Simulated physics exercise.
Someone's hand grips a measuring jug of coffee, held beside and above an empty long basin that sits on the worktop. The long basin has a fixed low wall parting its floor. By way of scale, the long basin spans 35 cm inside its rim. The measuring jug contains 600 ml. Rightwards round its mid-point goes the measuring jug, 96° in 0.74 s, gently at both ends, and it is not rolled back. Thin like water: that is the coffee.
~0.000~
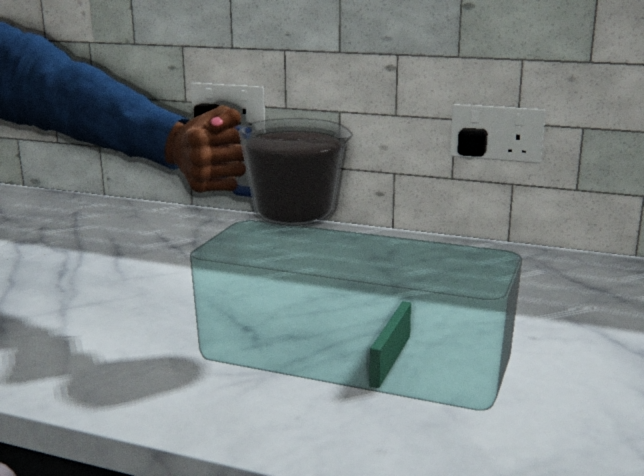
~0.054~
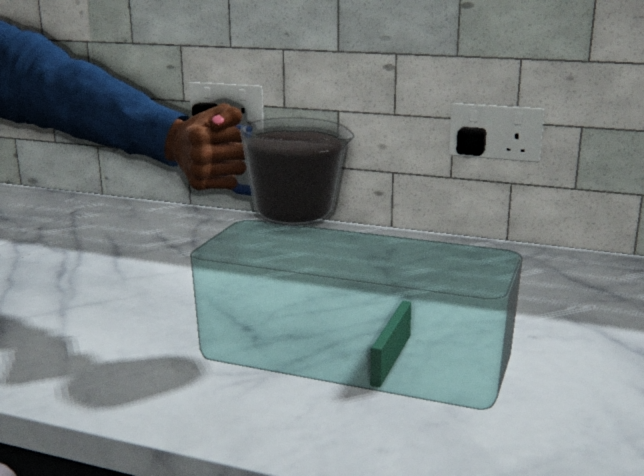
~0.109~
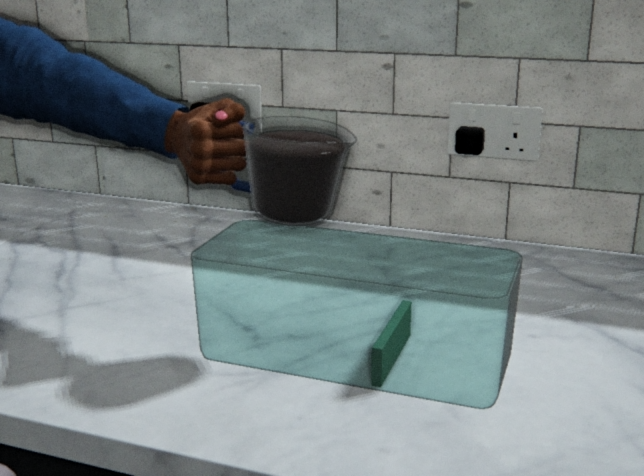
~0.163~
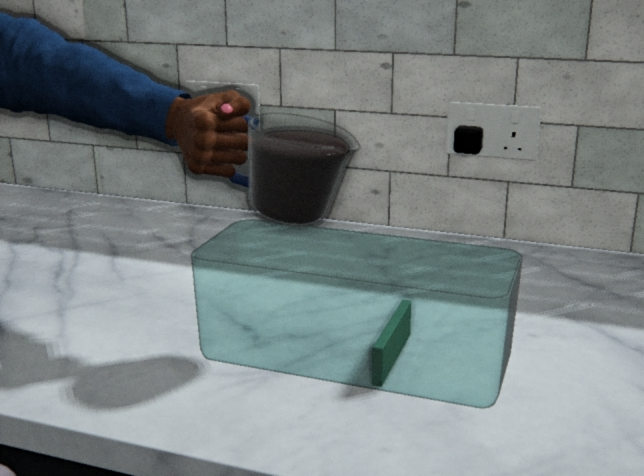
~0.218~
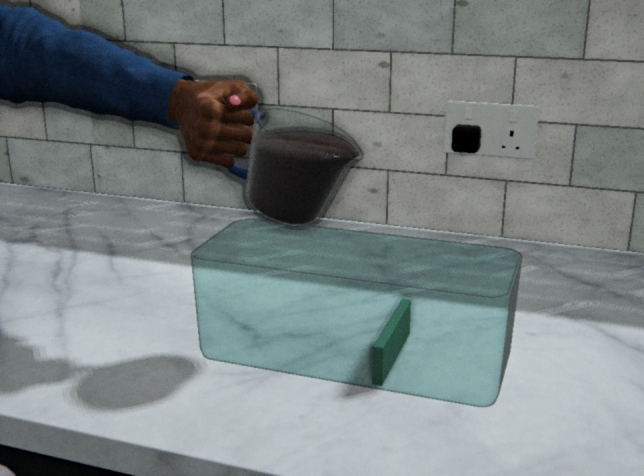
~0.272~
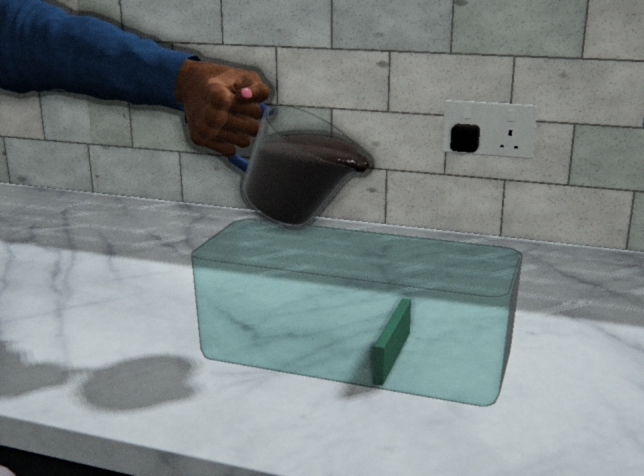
On a marbled worktop by a tiled wall, a blue-sleeved arm holds a clear jug of dark liquid above a long, see-through basin with a small green upright piece inside. The hand turns the jug rightwards, slowly then faster, until the dark liquid reaches its spout.
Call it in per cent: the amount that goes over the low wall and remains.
I would put it at about 57 per cent.
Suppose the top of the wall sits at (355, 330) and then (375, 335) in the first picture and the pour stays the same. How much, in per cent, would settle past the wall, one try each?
Result: 95 per cent, then 85 per cent.
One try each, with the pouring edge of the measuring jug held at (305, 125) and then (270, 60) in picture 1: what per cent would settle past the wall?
Some 5 and 5 per cent, in that order.
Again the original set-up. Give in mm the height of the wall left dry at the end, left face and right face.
Left: Roughly 38 mm; right: Roughly 26 mm.
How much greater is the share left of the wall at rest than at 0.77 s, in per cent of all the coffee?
Roughly 14 percent.
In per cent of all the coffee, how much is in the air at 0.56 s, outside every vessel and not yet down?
Near 20 per cent of it all.
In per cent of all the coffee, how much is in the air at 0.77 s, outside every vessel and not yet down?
Near 6 percent.
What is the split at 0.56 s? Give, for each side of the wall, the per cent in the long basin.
6 left and 22 right, roughly.
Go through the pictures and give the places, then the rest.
In the first frame, tilt 0°; pouring edge (351, 135); surface from (252, 138) to (342, 145); the long basin's rim runs from (215, 239) to (514, 278); the wall's top is at (392, 325).
In the second frame, tilt 1°; pouring edge (353, 136); surface from (253, 137) to (342, 146).
In the third frame, tilt 5°; pouring edge (356, 141); surface from (255, 137) to (344, 148).
In the fourth frame, tilt 11°; pouring edge (359, 148); surface from (258, 137) to (350, 149).
In the fifth frame, tilt 19°; pouring edge (362, 157); surface from (260, 139) to (357, 152).
In the sixth frame, tilt 29°; pouring edge (365, 169); surface from (261, 144) to (361, 161); 1 per cent is over the edge.
By 0.56 s the tilt is 83° and 52 per cent is still to pour, 6 is left of the wall and 23 right of it.
By 0.77 s the tilt is 96° and 11 per cent is still to pour, 29 is left of the wall and 54 right of it.
By 1.00 s the tilt is 96° and 1 per cent is still to pour, 41 is left of the wall and 57 right of it.
By 1.24 s the tilt is 96° and 0 per cent is still to pour, 43 is left of the wall and 57 right of it.
At rest 43 per cent lies left of the wall, 57 right of it and 0 outside.
